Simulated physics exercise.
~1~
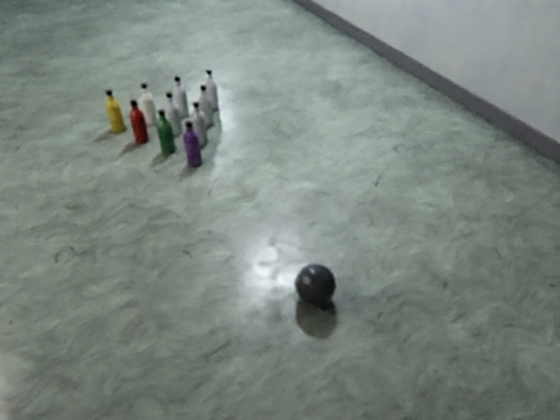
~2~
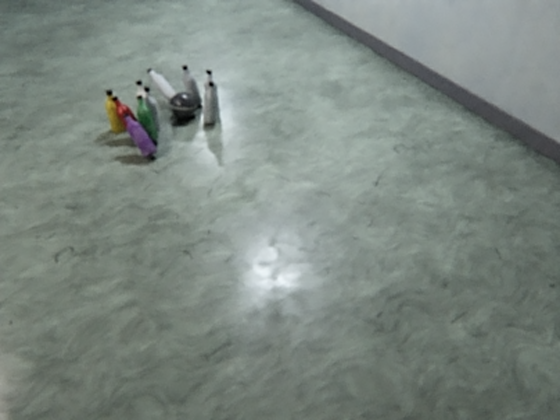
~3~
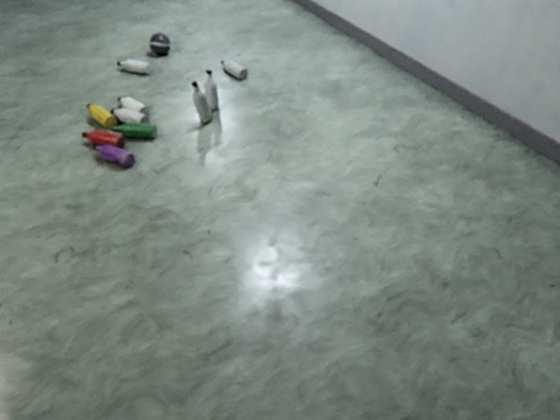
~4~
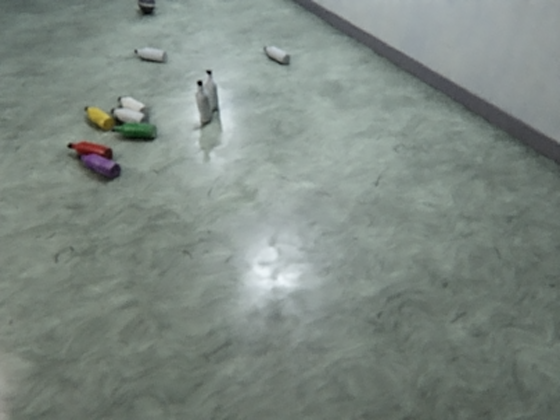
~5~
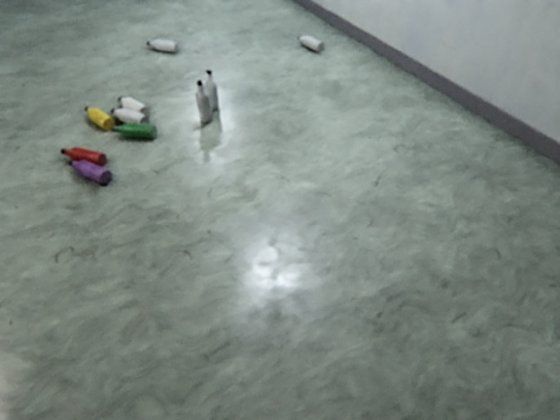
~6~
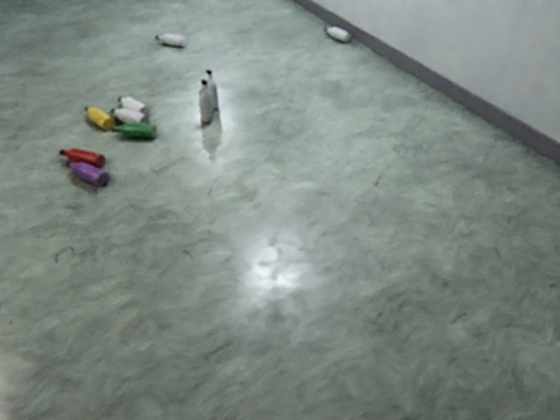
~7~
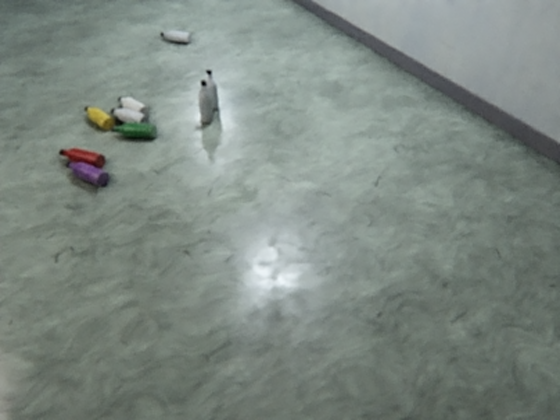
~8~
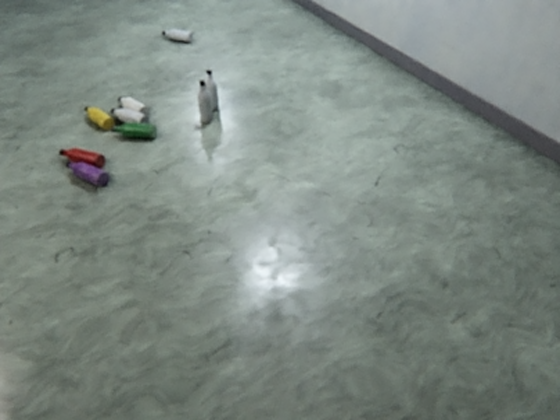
In this clip, a dark ball rolls away across a greenish floor into a wedge of capped bottles, knocking most of them over, including the purple, red, green and yellow ones, then rolls out of view at the top, leaving two pale bottles standing.
